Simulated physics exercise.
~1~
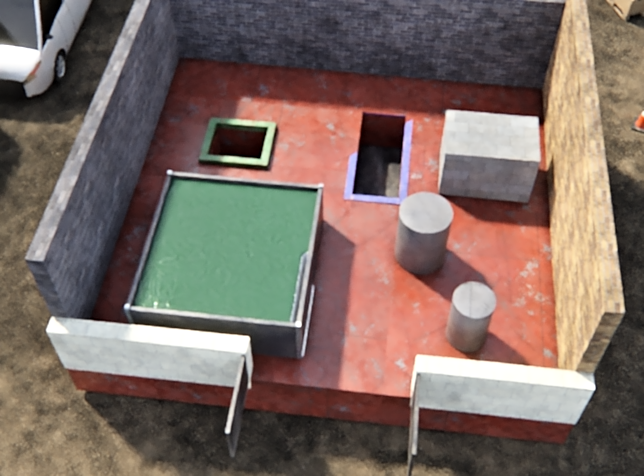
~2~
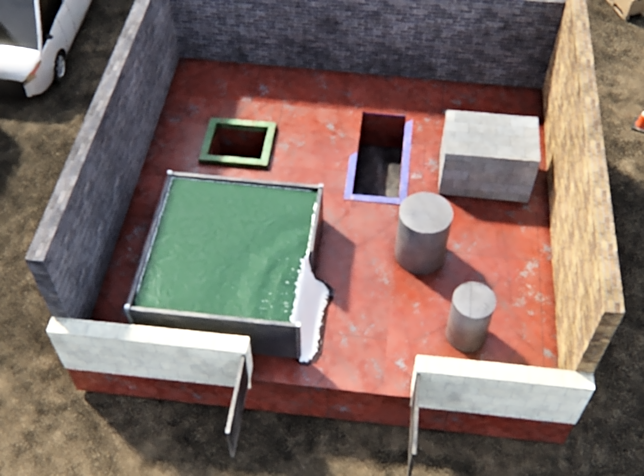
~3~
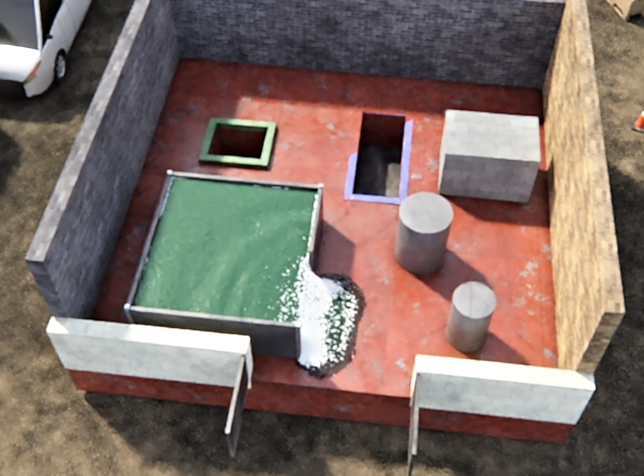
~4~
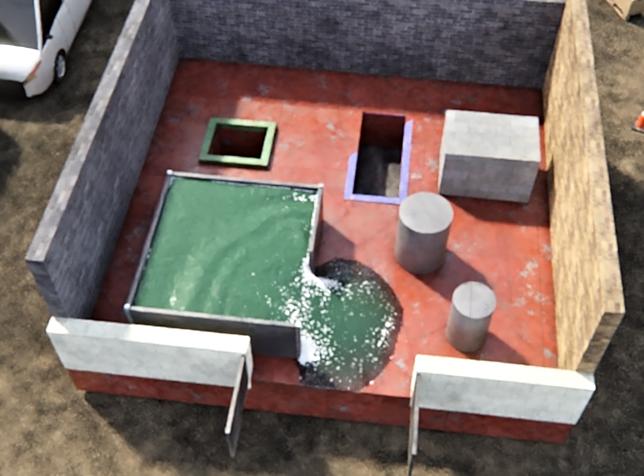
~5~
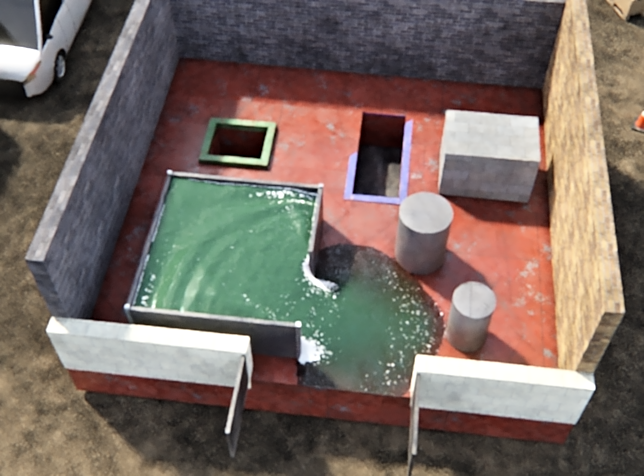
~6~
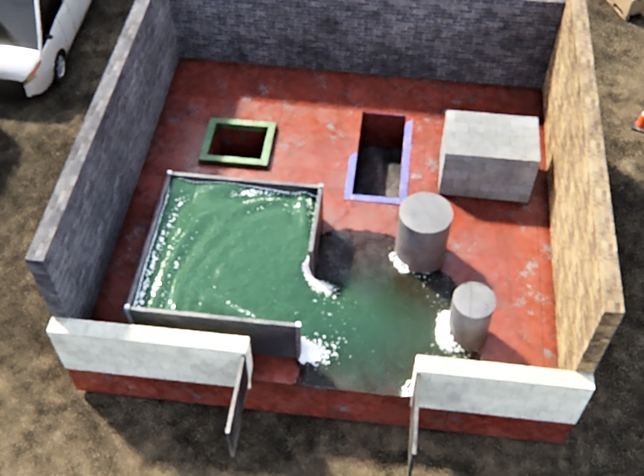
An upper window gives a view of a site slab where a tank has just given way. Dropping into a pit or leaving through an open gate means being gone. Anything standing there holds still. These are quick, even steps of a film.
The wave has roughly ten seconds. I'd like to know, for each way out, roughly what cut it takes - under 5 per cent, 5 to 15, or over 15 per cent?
Result: The gate drains a share exceeding fifteen per cent, the green pit drains a share short of five per cent, the blue pit drains a share of five to fifteen per cent.
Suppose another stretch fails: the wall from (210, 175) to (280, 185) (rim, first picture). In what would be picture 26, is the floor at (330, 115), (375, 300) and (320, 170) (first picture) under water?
Spot by spot: Soaked through, then unaffected, then soaked through.
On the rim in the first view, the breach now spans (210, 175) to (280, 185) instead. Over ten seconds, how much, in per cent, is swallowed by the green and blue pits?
Near enough: Green 25 percent, blue 20 percent.
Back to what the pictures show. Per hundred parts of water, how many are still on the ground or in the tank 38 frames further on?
About 78 %.
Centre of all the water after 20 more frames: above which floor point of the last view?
That comes out near (353, 278).
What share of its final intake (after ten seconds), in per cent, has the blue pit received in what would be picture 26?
Estimated share: About 5 %.
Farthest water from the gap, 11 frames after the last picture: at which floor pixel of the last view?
The front's farthest point is close to (541, 156).
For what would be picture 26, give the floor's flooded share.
Around 40 percent.
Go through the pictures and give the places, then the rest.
In the first picture, the tank at (230, 247) is whole and still.
In the second picture, water pours out at (303, 309) and has run to a hidden place.
In the third picture, water pours out at (303, 309) and has run to a hidden place.
In the fourth picture, water pours out at (303, 310) and has run to (398, 313).
In the fifth picture, water pours out at (303, 310) and has run to (438, 320).
In the sixth picture, water pours out at (303, 310) and has run to (473, 363).
A moment on, water covers 25 % of the floor; the gate 3 %, the green pit 0 %, the blue pit 0 %.
Next, water covers 30 % of the floor; the gate 8 %, the green pit 0 %, the blue pit 0 %.
Then, water covers 40 % of the floor; the gate 13 %, the green pit 0 %, the blue pit 0 %.
Later, water covers 70 % of the floor; the gate 19 %, the green pit 0 %, the blue pit 4 %.
In the end, water covers 95 % of the floor; the gate 26 %, the green pit 0 %, the blue pit 11 %.
